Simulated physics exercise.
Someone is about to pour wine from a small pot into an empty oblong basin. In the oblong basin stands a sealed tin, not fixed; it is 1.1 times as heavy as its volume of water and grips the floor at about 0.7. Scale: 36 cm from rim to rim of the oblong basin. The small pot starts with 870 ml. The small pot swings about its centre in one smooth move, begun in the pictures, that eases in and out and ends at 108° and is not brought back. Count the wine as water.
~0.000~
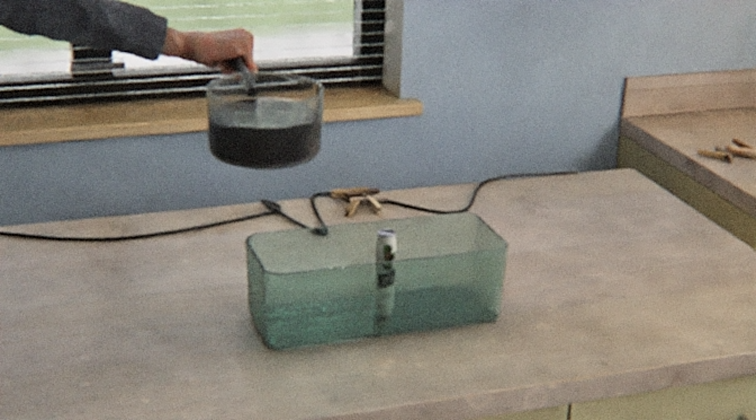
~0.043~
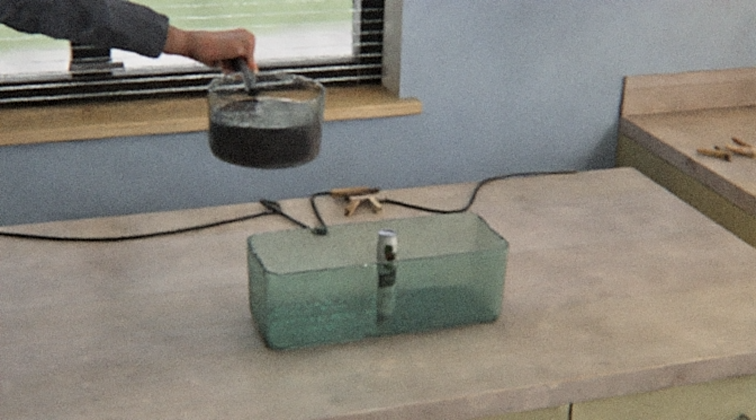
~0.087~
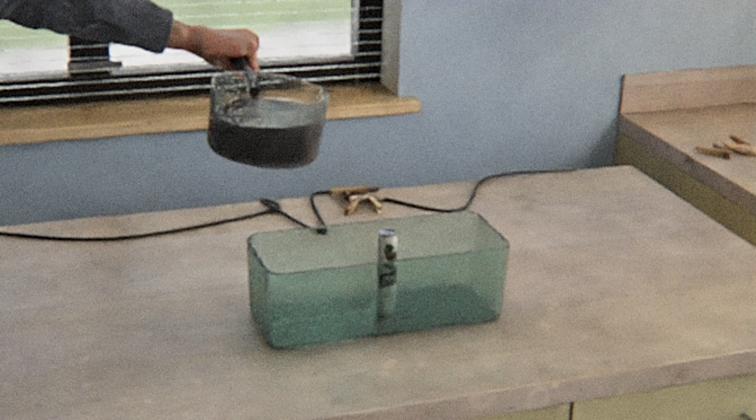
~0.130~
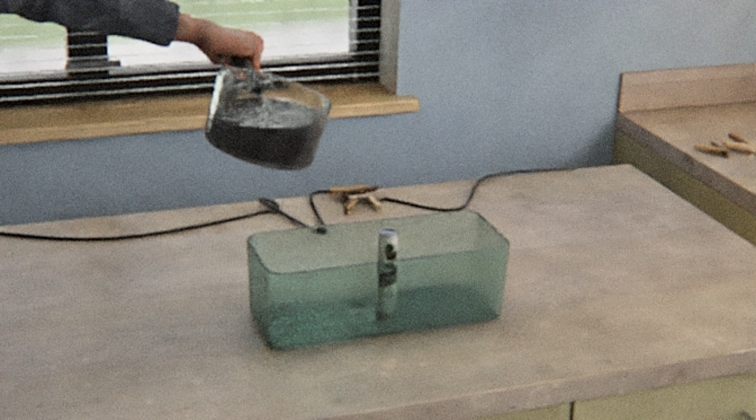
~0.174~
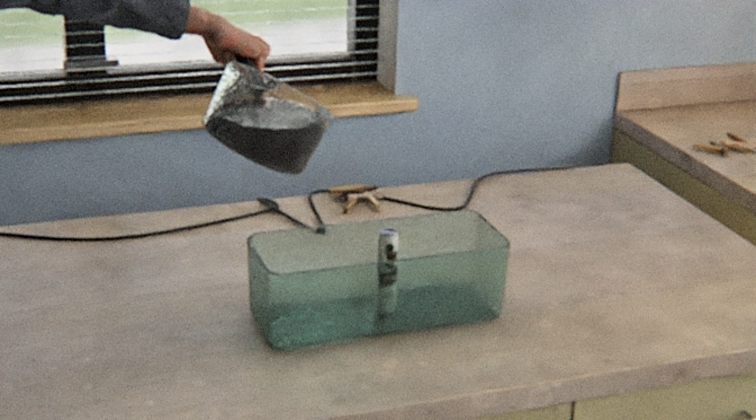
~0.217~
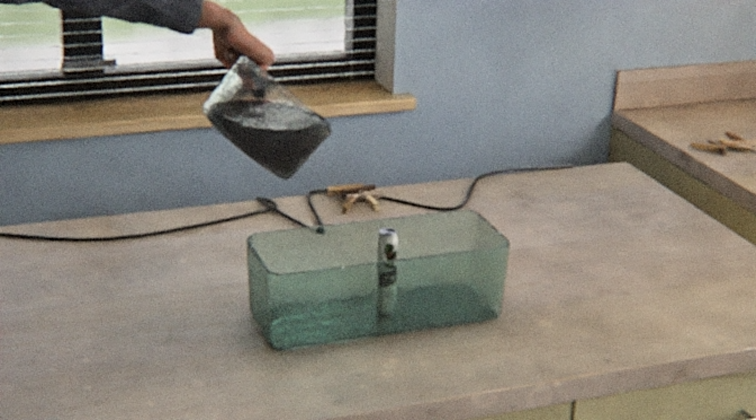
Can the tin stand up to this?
It goes over.
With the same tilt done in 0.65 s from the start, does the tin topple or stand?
Then it topples.
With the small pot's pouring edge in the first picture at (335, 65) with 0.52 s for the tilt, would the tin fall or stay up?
Then it falls.
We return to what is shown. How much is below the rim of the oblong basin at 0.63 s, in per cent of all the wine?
About 82 per cent.
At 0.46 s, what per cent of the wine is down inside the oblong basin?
About 14 per cent.
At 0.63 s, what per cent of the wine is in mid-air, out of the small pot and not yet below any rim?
Some 12 per cent.
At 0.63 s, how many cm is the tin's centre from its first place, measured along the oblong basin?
Some 2 cm.
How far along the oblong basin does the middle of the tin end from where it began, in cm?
About 9.0 cm.
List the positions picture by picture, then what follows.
The first frame shows tilt 0°; pouring edge (320, 86); surface from (210, 117) to (317, 109); the oblong basin's rim runs from (255, 256) to (492, 231); the tin's top is at (386, 237).
The second frame shows tilt 2°; pouring edge (322, 88); surface from (211, 117) to (317, 109).
The third frame shows tilt 8°; pouring edge (325, 93); surface from (212, 116) to (319, 110).
The fourth frame shows tilt 16°; pouring edge (328, 101); surface from (211, 114) to (320, 111).
The fifth frame shows tilt 28°; pouring edge (329, 114); surface from (209, 113) to (324, 113).
The sixth frame shows tilt 41°; pouring edge (327, 128); surface from (207, 107) to (321, 117); 1 per cent is over the edge.
By 0.46 s the tilt is 105° and 28 per cent is still to pour; the tin stands where it began.
By 0.63 s the tilt is 108° and 7 per cent is still to pour; the tin leans 7°.
By 0.81 s the tilt is 108° and 1 per cent is still to pour; the tin leans 32°.
By 1.01 s the tilt is 108° and 0 per cent is still to pour; the tin lies on its side.
At rest the tin lies on its side.
